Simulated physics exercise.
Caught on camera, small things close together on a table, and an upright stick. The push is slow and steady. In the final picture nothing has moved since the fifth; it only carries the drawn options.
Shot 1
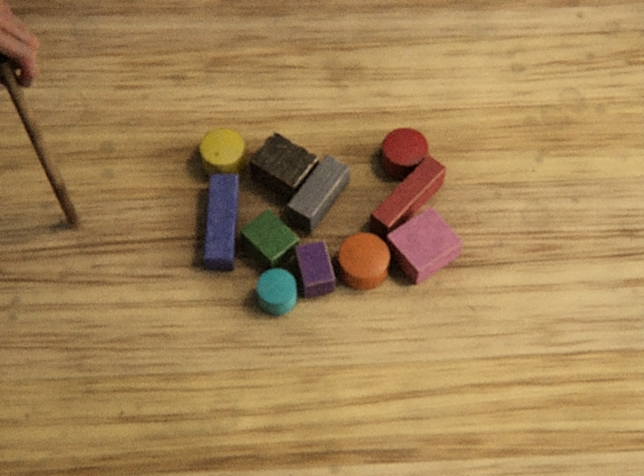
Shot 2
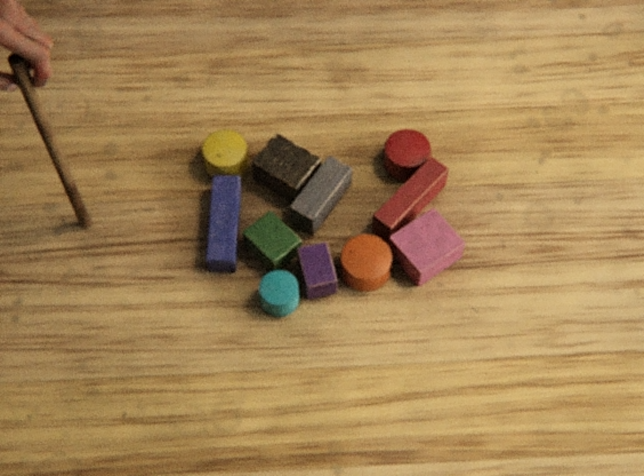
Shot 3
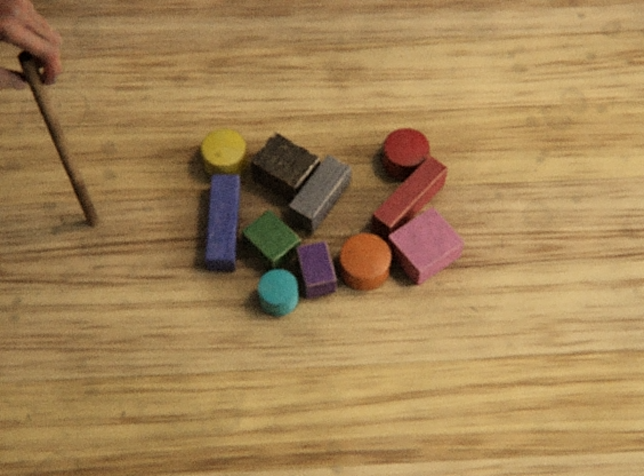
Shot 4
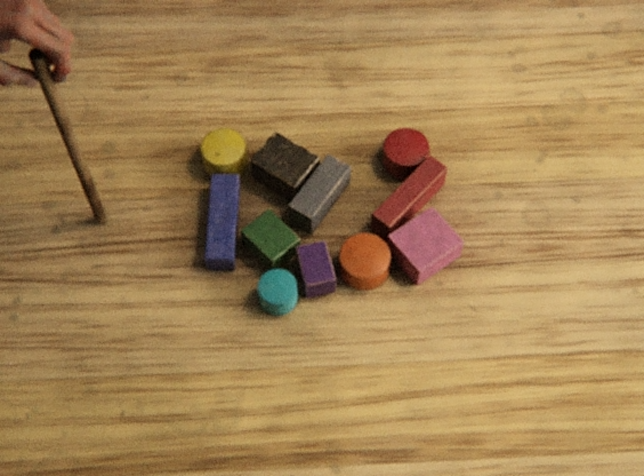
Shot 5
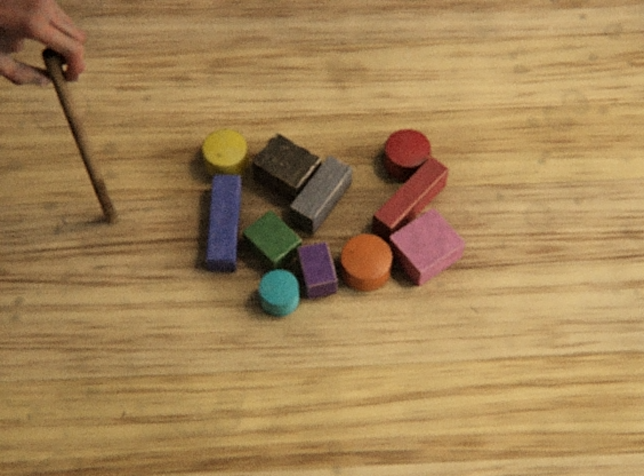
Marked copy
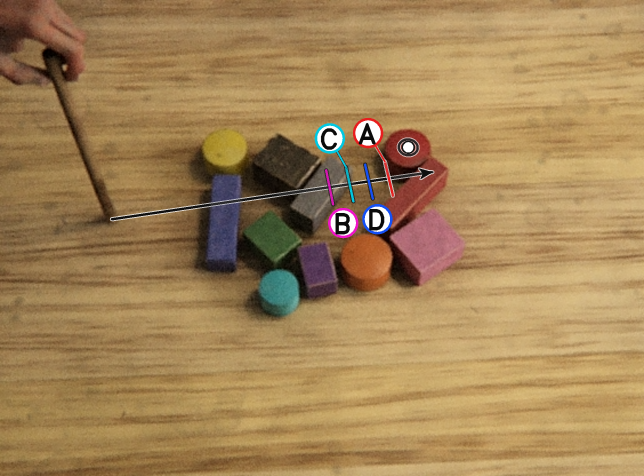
A hand at the upper left held a thin upright stick and moved it slowly to the right across the wooden table, while the cluster of colourful blocks and round tins stayed still.
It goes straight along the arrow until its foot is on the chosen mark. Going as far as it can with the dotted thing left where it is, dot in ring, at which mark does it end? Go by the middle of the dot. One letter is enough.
It can go as far as A.
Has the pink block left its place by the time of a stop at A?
No.
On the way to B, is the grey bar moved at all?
By then, yes.
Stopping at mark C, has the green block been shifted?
Yes.
On the marked copy, A at (389, 179); B at (329, 187); C at (350, 184); D at (369, 182); the arrow from (112, 219) to (433, 172); the white dot at (408, 147).
With A. Early on, foot of the stick (213, 205).
Further on, foot of the stick (312, 191); blue bar (254, 226); black block (301, 155).
At the end, foot of the stick (389, 180); blue bar (254, 226); grey bar (344, 205); the dot is still in its ring.
As for the rest, B keeps the dot in but is short; C keeps the dot in but is short; D keeps the dot in but is short.
